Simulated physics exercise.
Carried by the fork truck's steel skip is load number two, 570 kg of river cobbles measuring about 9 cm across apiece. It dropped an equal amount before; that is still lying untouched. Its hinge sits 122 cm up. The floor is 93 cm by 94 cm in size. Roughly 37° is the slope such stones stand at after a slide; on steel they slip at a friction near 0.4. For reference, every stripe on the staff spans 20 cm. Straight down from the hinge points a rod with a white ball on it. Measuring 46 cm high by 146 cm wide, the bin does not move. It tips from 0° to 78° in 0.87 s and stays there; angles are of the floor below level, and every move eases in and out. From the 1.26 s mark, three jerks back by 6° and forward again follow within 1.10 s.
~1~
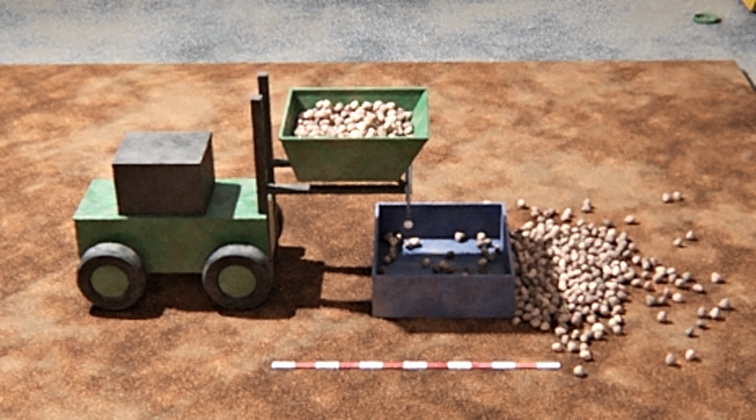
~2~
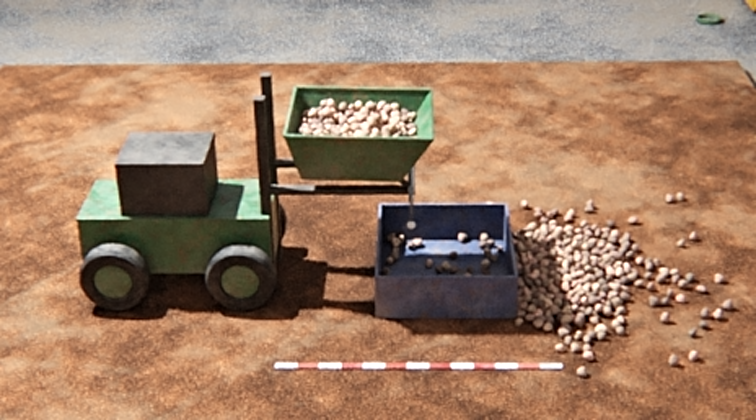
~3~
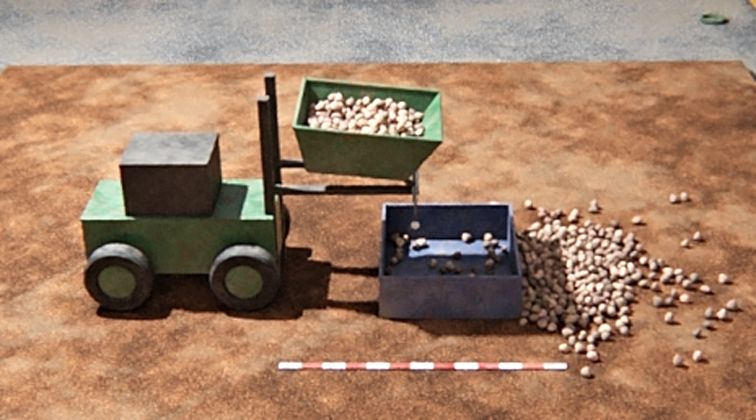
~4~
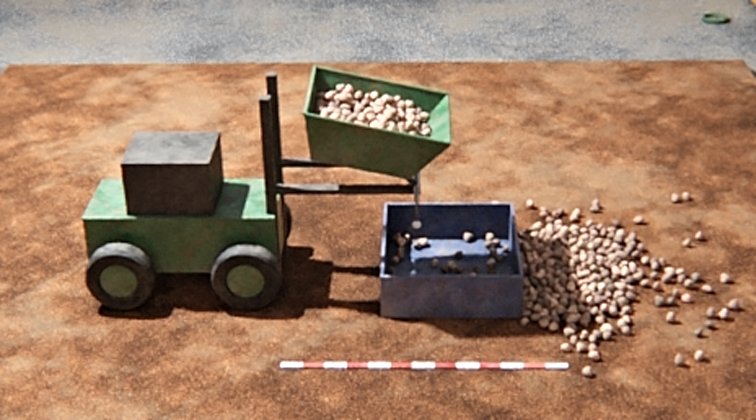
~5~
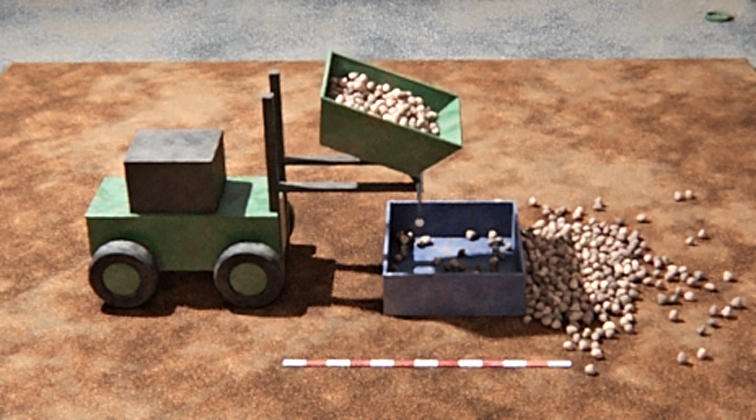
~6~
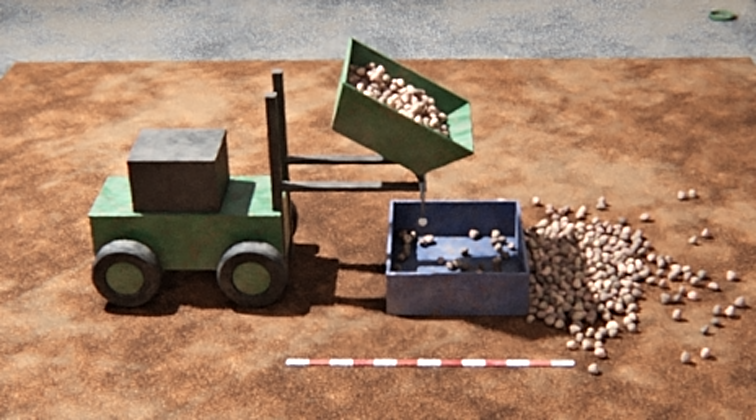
A green skip full of pale stones, raised on the forks of a toy-like green truck, starts out level above a blue bin with a heap of stones beside it. Its left side then rises steadily, tilting the skip steeply down to the right, while the stones stay inside.
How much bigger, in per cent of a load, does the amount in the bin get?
About 17 per cent bigger.
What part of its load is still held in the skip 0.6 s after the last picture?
It holds some 85 per cent.
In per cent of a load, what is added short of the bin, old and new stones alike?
Some 0 % of one load's worth.
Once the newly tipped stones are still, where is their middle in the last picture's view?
(563, 262).
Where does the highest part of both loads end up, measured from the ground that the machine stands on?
About 44 cm up from the ground the machine stands on.
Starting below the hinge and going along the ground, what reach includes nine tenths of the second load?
Distance ahead of it: About 230 cm.
Then, 0.3 s after the last picture the floor is at 66°; in per cent of one load, 100 in the skip, 7 in the bin, 92 beside or beyond the bin; the foremost stones are at (722, 260).
Then, 0.6 s after the last picture the floor is at 78°; in per cent of one load, 84 in the skip, 18 in the bin, 98 beside or beyond the bin; the foremost stones are at (722, 260).
Then, 2.4 s after the last picture the floor is at 78°; in per cent of one load, 0 in the skip, 24 in the bin, 175 beside or beyond the bin; the foremost stones are past the picture's edge.
Then, 5.1 s after the last picture the floor is at 78°; in per cent of one load, 0 in the skip, 24 in the bin, 175 beside or beyond the bin; the foremost stones are past the picture's edge. Net gain in the bin, 17.
